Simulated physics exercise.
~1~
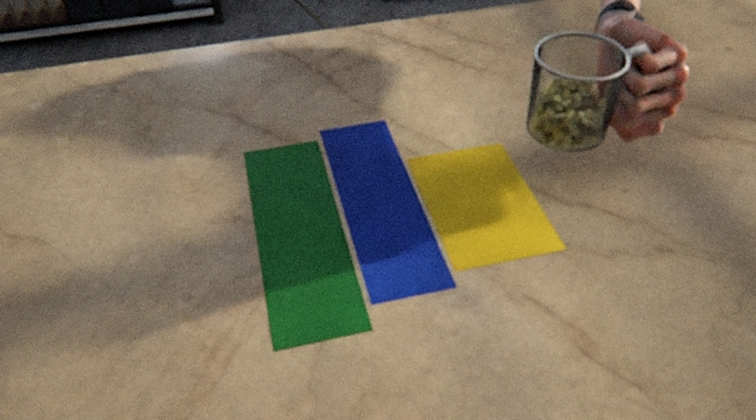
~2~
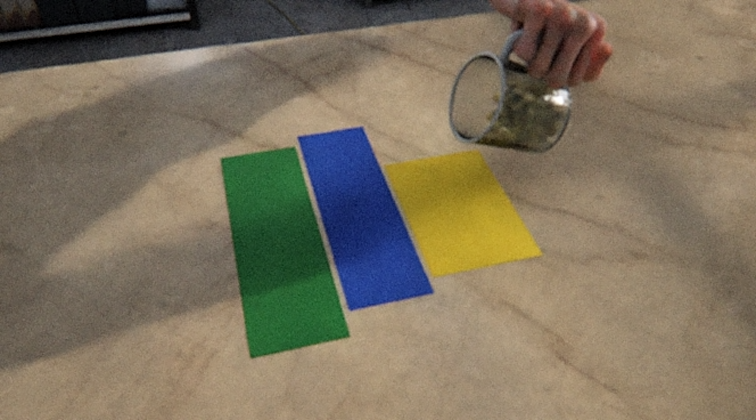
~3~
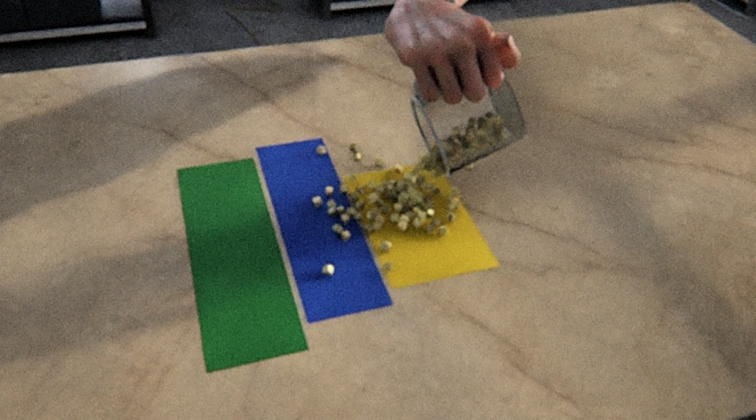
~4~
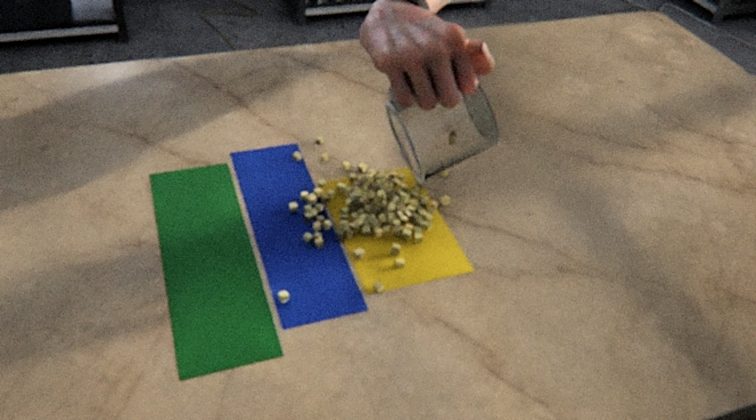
A clear glass cup filled with small pale potato cubes is held by a hand at the upper right of a marbled tan table, seen from above at an angle. Green, blue and yellow mats lie side by side from left to right. The hand carries the cup left towards the yellow mat and tips it onto its side, while the view pans slightly right. The cubes then pour over the rim in a rush and spread leftwards. At the end most rest heaped on the yellow mat, some lie on the blue, a few sit on bare table, and the green stays clear.
